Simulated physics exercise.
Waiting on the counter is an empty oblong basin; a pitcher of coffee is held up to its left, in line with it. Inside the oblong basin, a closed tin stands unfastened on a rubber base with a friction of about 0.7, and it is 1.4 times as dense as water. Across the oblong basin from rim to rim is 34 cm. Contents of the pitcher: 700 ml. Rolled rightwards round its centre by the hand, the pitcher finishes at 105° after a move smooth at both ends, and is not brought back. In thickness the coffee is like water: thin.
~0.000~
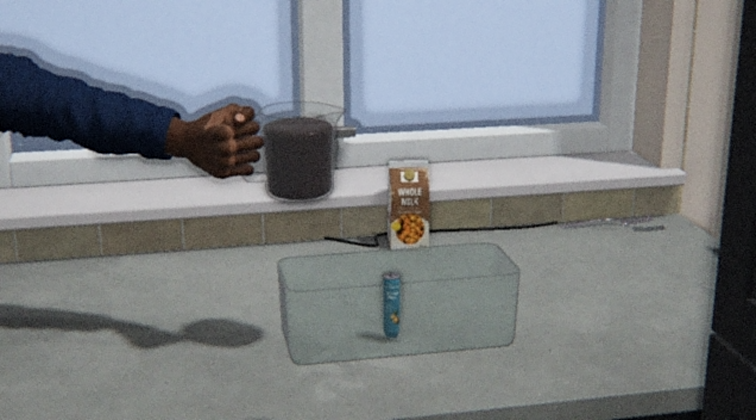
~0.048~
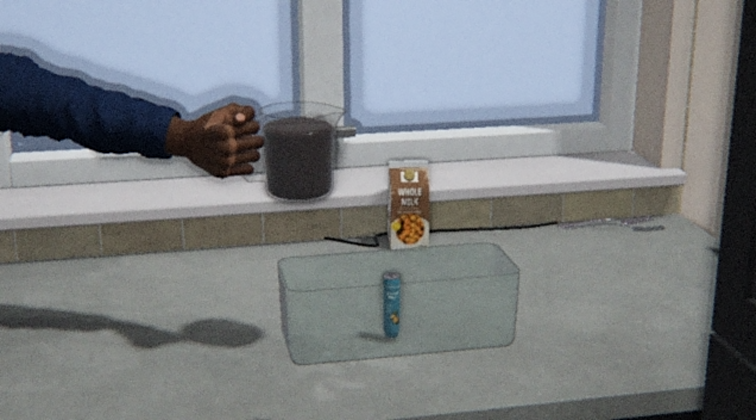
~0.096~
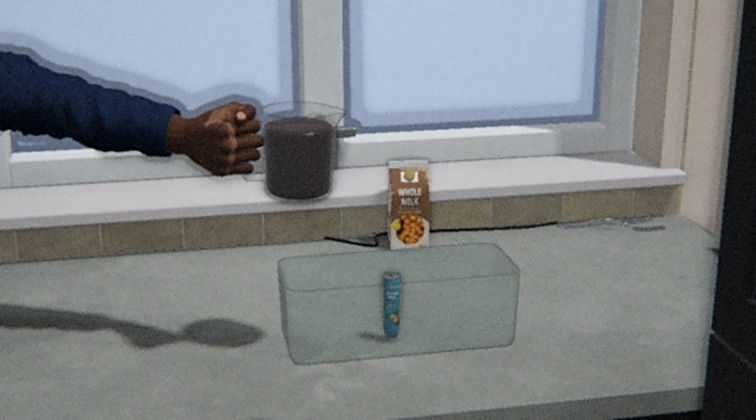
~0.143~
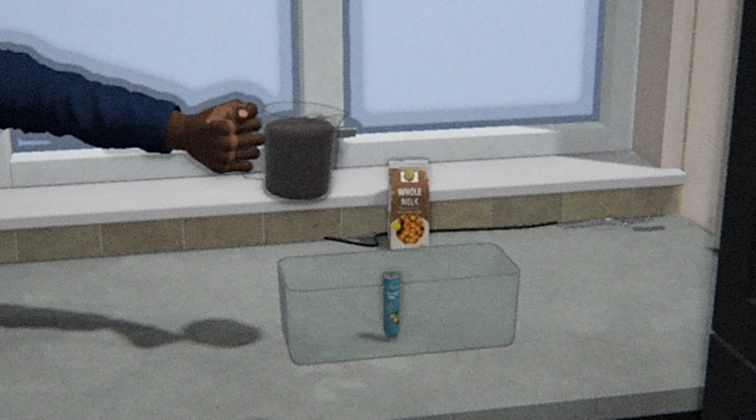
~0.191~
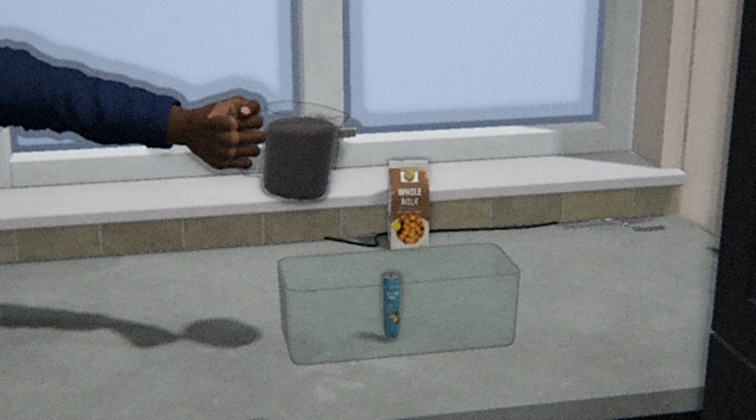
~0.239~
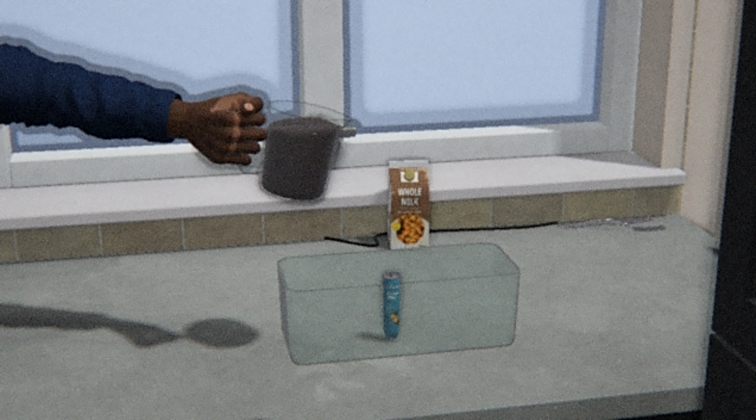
To begin with, a hand in a dark blue sleeve holds a clear pitcher of dark coffee upright, up to the left of an empty oblong basin with a small blue tin in it and a milk carton behind. Then the hand slowly tilts the pitcher slightly to the right, the coffee staying inside.
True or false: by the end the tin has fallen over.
True.
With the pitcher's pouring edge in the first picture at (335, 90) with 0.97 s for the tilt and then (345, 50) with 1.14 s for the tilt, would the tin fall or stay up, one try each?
First it topples; then it remains upright.
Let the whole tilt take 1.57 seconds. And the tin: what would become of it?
In that case the tin overturns.
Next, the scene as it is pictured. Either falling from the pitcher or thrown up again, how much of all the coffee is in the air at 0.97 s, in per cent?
Airborne share: Near 26 %.
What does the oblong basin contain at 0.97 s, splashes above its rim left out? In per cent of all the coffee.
That comes to about 46 percent.
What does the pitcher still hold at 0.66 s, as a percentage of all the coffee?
Close to 82 percent of the liquid remains at that time.
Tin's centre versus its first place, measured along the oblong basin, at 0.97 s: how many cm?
Estimate: Around 0 cm.
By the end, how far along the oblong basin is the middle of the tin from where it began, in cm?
Roughly 6.5 cm.
After 0.66 s the tilt is 65° and 83 per cent is still to pour; the tin stands where it began.
After 0.97 s the tilt is 99° and 28 per cent is still to pour; the tin stands where it began.
After 1.29 s the tilt is 105° and 2 per cent is still to pour; the tin leans 19°.
After 1.64 s the tilt is 105° and 0 per cent is still to pour; the tin lies on its side.
In the end the tin lies on its side.
